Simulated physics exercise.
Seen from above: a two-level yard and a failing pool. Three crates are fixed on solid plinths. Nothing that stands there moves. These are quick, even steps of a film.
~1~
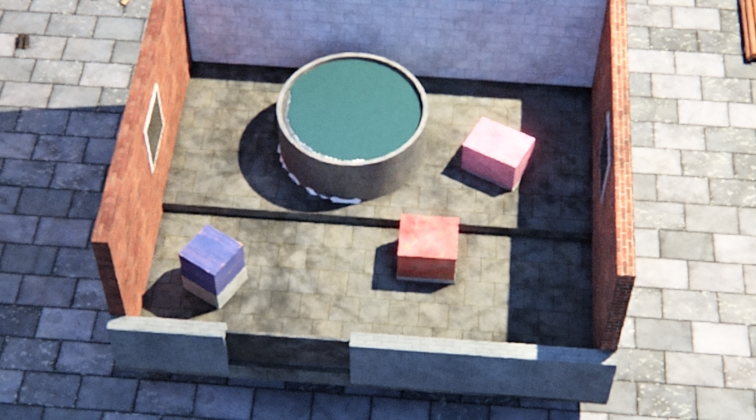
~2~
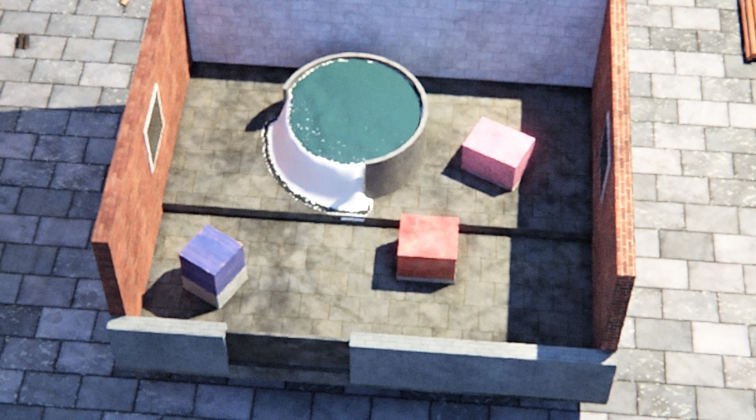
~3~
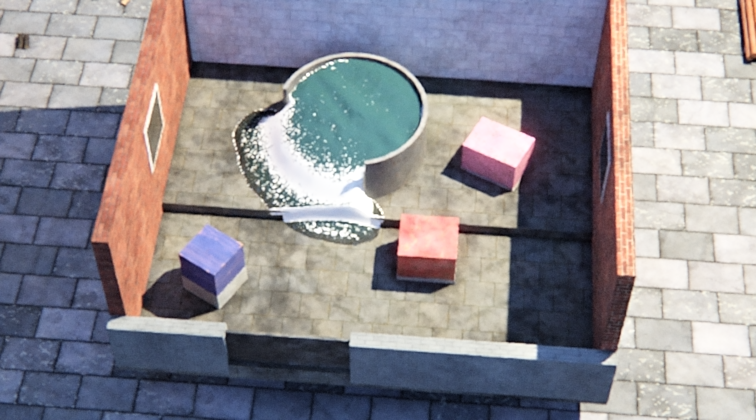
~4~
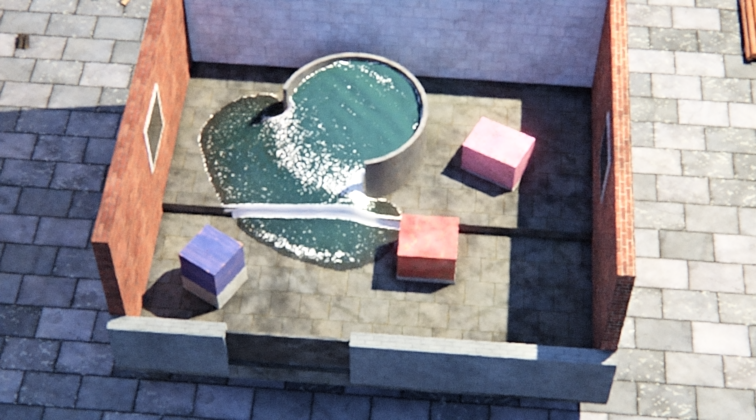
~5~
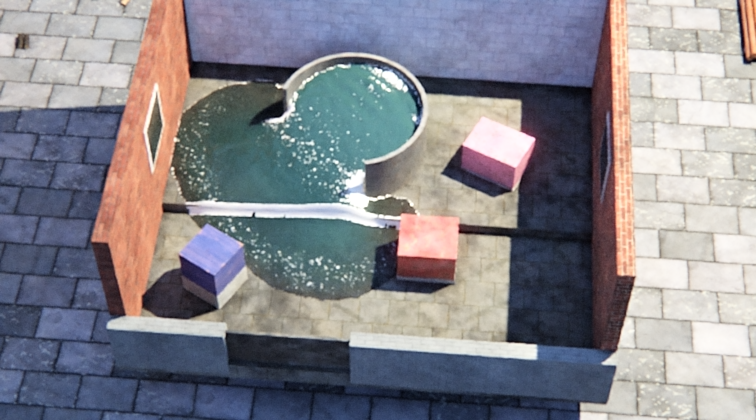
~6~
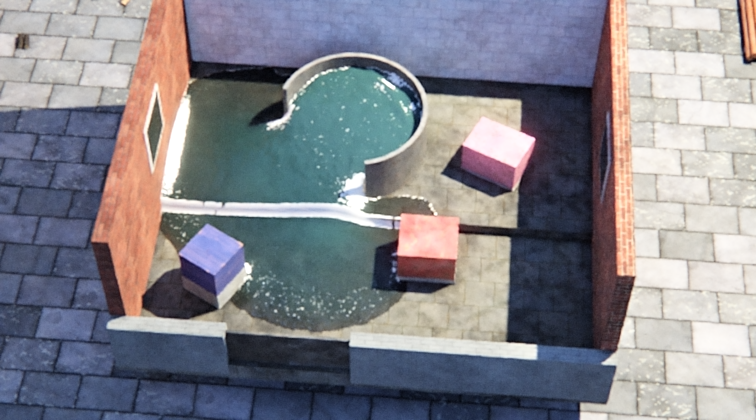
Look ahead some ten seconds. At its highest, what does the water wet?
One by one: The pink crate is wetted; the red crate is wetted; the blue crate is wetted.
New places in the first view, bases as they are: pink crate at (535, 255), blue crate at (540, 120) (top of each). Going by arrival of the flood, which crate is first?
The one in red.
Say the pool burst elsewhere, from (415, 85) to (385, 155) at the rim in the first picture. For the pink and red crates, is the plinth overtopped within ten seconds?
Pink crate gets wet; red crate takes water.
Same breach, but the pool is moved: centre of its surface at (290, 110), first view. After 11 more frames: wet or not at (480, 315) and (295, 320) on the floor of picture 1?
One after the other: Clear, flooded.
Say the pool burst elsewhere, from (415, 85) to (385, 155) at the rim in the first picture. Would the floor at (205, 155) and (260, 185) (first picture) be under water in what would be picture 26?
One after the other: Clear, clear.
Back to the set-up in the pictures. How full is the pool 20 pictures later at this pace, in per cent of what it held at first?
About 14 per cent.
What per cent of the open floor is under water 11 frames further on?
Some 50 per cent.
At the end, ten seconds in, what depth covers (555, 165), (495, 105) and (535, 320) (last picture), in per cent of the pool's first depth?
About 6, 4 and 25 per cent.
A moment on, water covers 45 % of the floor; the pink crate not reached, the red crate water round its plinth, the blue crate water round its plinth.
Next, water covers 50 % of the floor; the pink crate not reached, the red crate water round its plinth, the blue crate water round its plinth.
Then, water covers 70 % of the floor; the pink crate not reached, the red crate water round its plinth, the blue crate water round its plinth.
Later, water covers 90 % of the floor; the pink crate water round its plinth, the red crate water round its plinth, the blue crate water round its plinth.
In the end, water covers 95 % of the floor; the pink crate was topped, the red crate was topped, the blue crate was topped.
